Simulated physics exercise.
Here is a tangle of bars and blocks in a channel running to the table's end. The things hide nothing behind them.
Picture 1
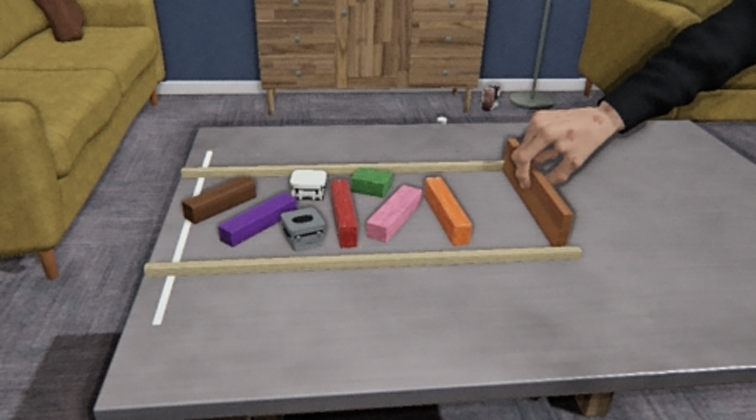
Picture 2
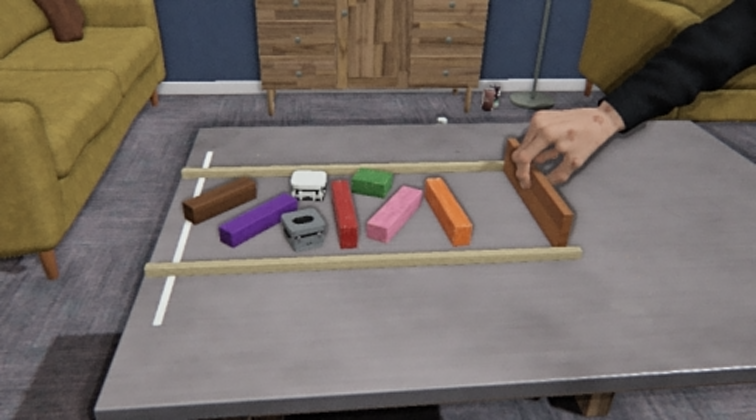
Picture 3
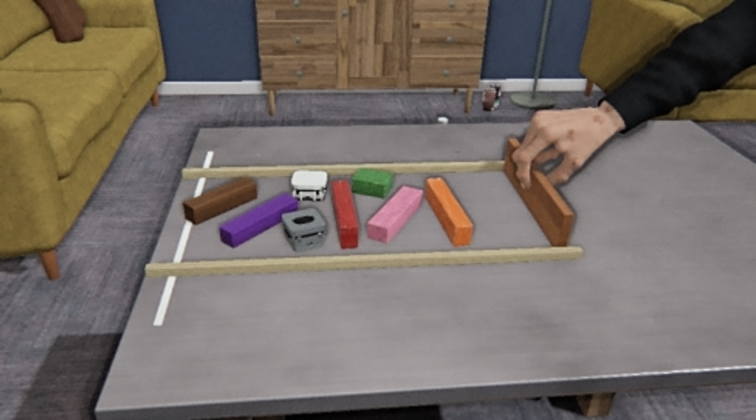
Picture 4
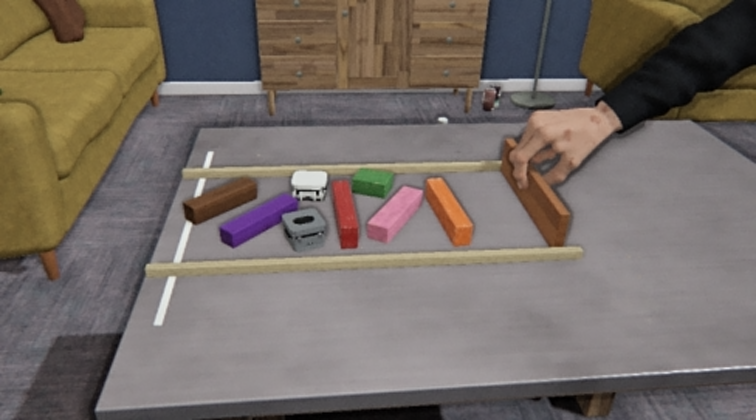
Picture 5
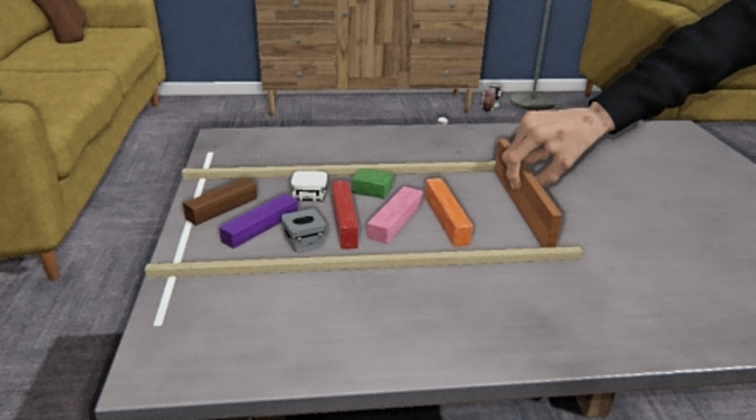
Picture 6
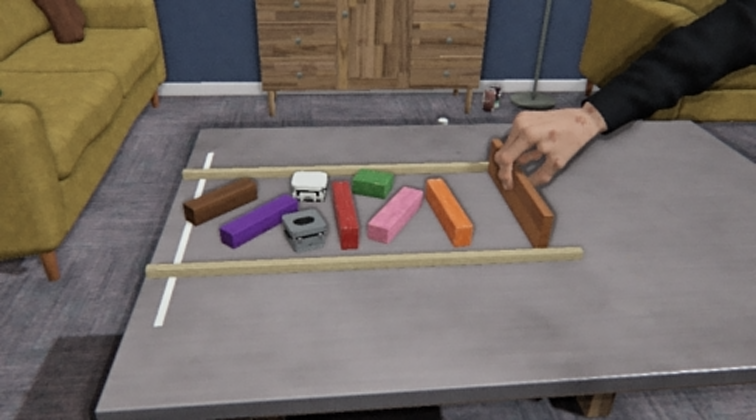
A hand slides a brown board slightly left toward colored blocks lying between two rails.
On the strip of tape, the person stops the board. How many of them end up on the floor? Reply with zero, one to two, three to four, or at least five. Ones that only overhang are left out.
It comes to at least five.
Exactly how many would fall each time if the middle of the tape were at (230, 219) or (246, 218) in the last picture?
Respectively 3 and 2.
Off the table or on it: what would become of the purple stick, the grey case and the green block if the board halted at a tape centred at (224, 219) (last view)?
The purple stick topples off; the grey case topples off; and the green block stays put.
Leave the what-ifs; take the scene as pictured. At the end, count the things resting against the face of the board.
The figure is 2.
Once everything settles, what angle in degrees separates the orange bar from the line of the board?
It works out to near 0°.
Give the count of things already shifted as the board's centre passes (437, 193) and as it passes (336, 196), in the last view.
At that stage 2; at the next, 7.
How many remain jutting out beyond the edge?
It totals 1.
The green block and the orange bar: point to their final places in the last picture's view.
You'll see the green block at (185, 181), with the orange bar at (178, 220).
Early on, none off yet; brown stick at rest near (222, 201); purple stick at rest near (261, 221); grey case at rest near (304, 232).
A while later, none off yet; brown stick travelled a little near (205, 205); purple stick travelled about its own width near (199, 222); grey case travelled well along near (215, 233).
Finally, the number that fall off is five or more; lost, pink bar, red bar, white case, grey case, purple stick and brown stick.
